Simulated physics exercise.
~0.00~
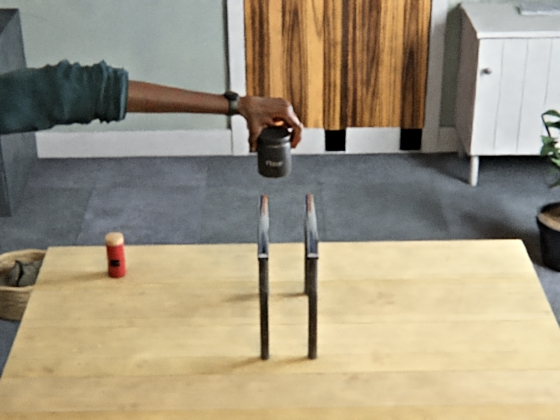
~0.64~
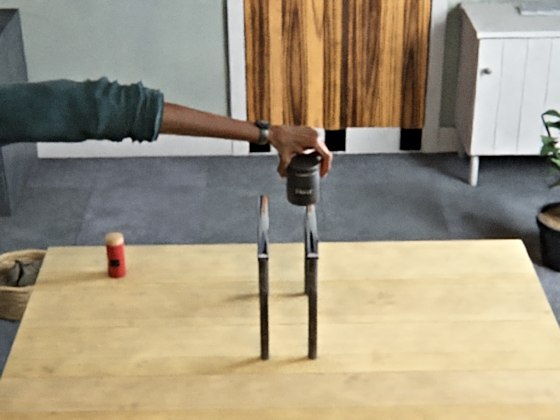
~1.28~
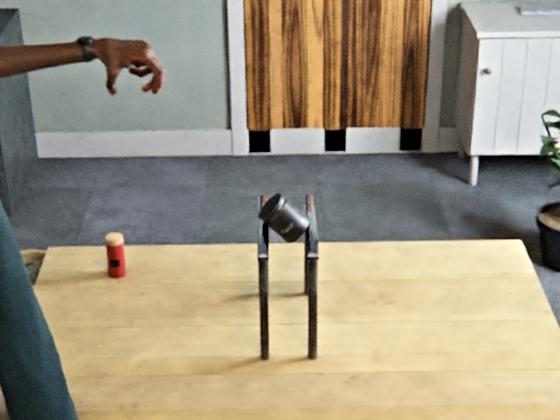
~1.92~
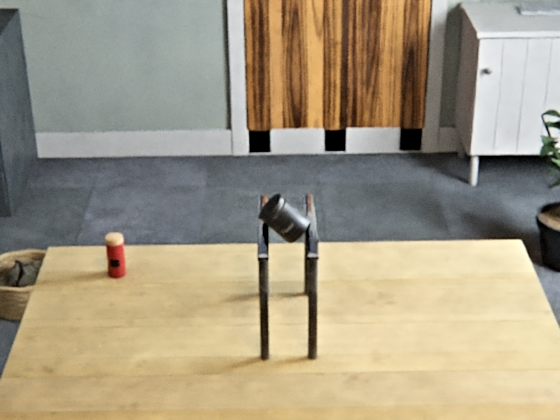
The clip shows a hand lowering a black jar toward the gap between two narrow raised ledges on a wooden table, then releasing it and withdrawing. The jar ends up tilted and caught between the ledges, while a red shaker stands still to the left.
